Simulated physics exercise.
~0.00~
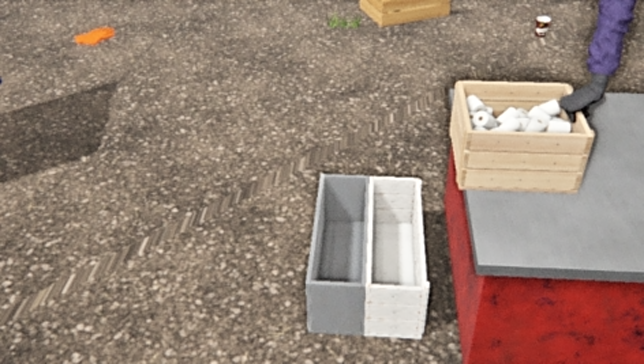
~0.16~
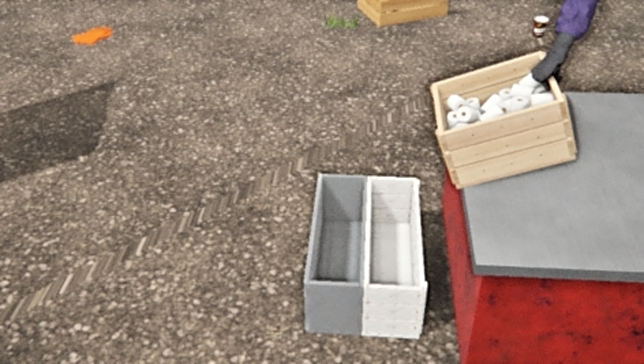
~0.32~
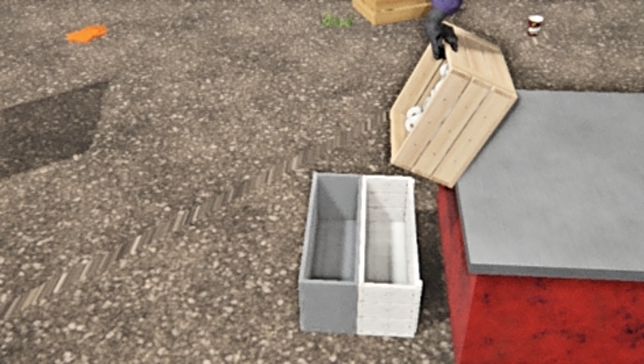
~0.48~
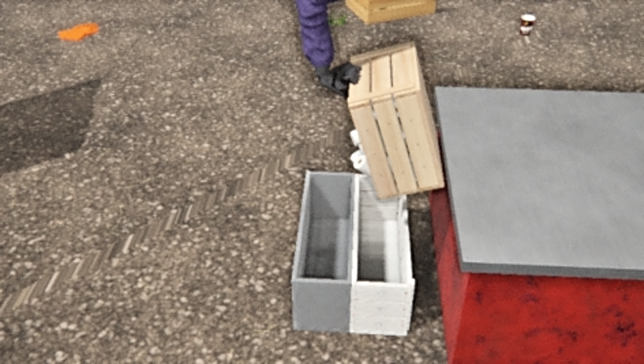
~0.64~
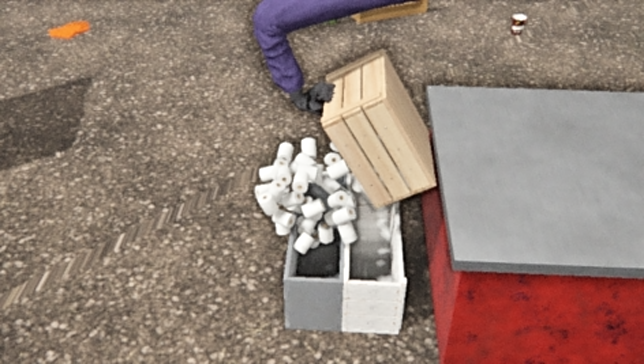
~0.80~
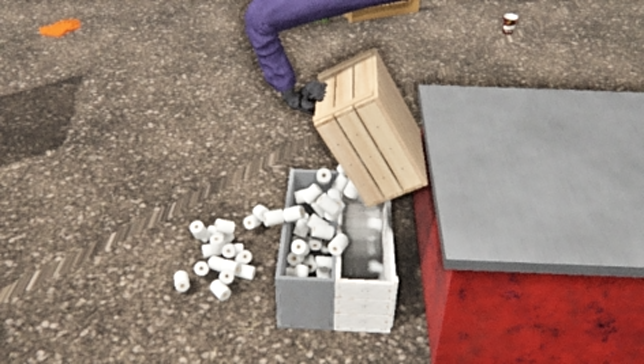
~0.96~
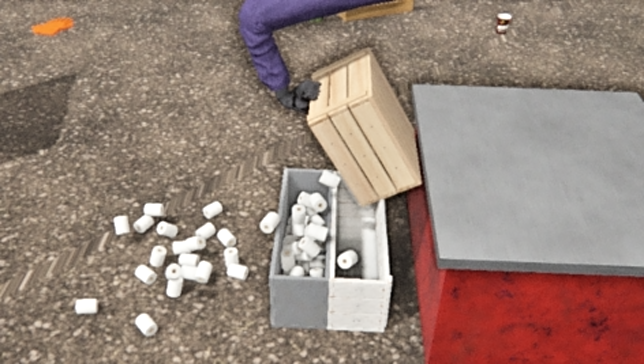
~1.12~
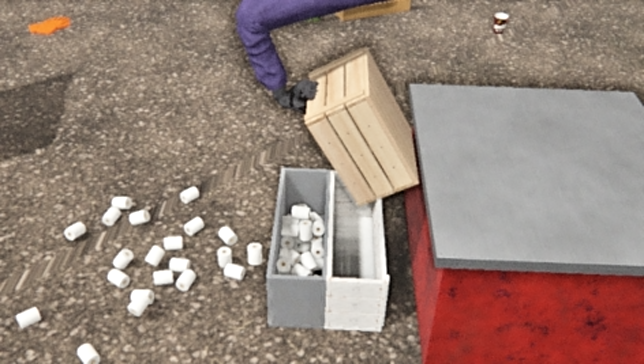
At first, a gloved hand at the end of a purple sleeve holds a wooden box of white paper rolls on a grey-topped red bench. The hand tips the box leftward over the bench's edge, above a white box and a grey tub standing side by side on the ground. As the box turns past its side, the rolls pour out in a thick cluster. Many drop into the grey tub, while others tumble onto the ground to its left and scatter. By the end, the box stays tilted, with over half the rolls in the grey tub.
